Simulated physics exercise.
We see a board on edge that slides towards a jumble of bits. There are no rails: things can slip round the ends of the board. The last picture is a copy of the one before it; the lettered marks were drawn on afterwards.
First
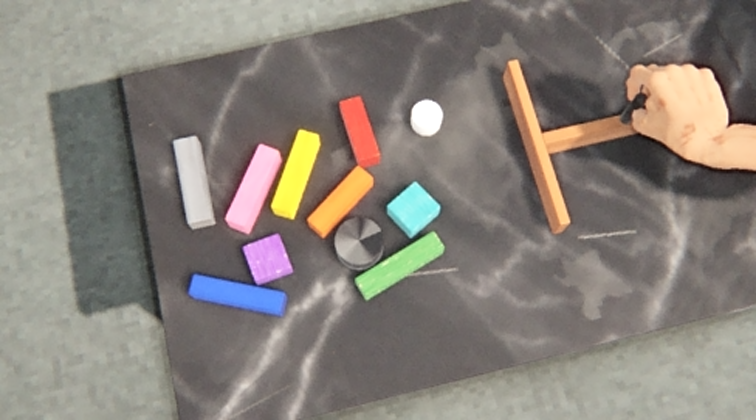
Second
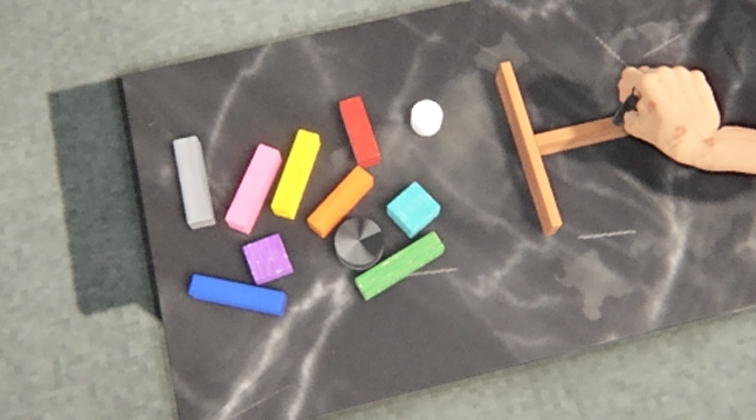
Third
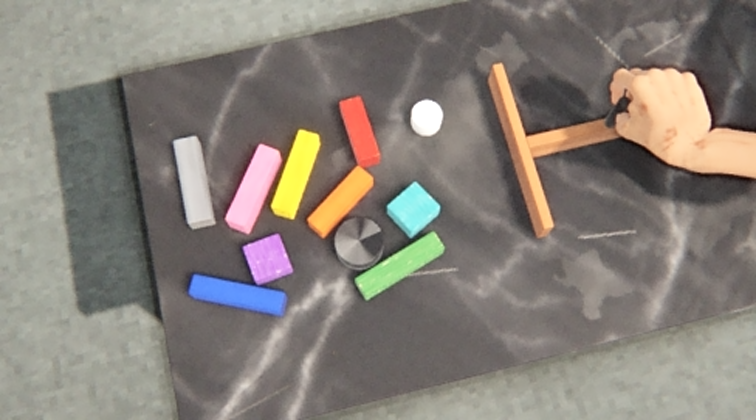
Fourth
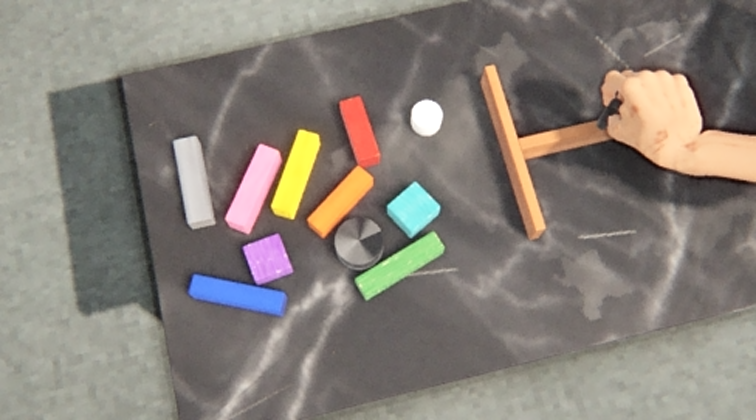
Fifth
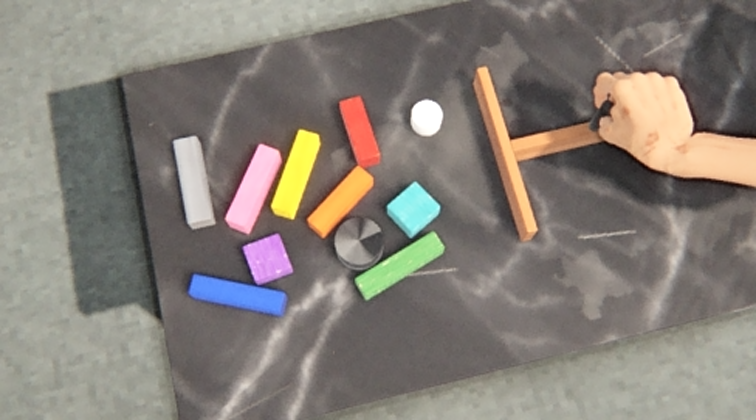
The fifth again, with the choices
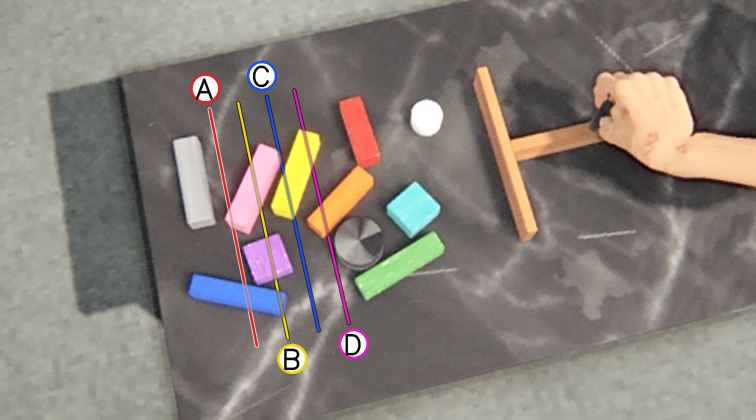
A hand holding a wooden T-shaped pusher slid it slowly a short way left across a dark marbled surface, toward a scattered group of colourful blocks and round pieces, which all stayed still.
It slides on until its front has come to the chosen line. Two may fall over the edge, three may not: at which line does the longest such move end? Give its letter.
A.
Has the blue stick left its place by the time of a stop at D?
No.
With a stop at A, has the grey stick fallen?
By then, yes.
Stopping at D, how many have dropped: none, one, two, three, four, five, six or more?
By then, none.
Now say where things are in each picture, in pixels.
White tin (426, 118); grey stick (194, 182); orange stick (341, 202), in the first picture.
Board (531, 141); green bar (400, 266), in the second picture.
Board (523, 143); black tin (359, 244), in the third picture.
Board (514, 145); yellow stick (296, 175), in the fourth picture.
Board (507, 147); turquoise block (413, 210); pink bar (255, 189); white tin (426, 118), in the fifth picture.
On the marked copy, A at (232, 222); B at (262, 215); C at (292, 209); D at (320, 202).
With A. Early on, board (409, 169); green bar (380, 272); red bar (349, 135).
Further on, board (310, 192); pink bar (213, 192); purple block (240, 257).
At the end, board (231, 211); grey stick over the edge; pink bar over the edge; two fallen.
As for the rest, B is within the limit but short; C is within the limit but short; D is within the limit but short.
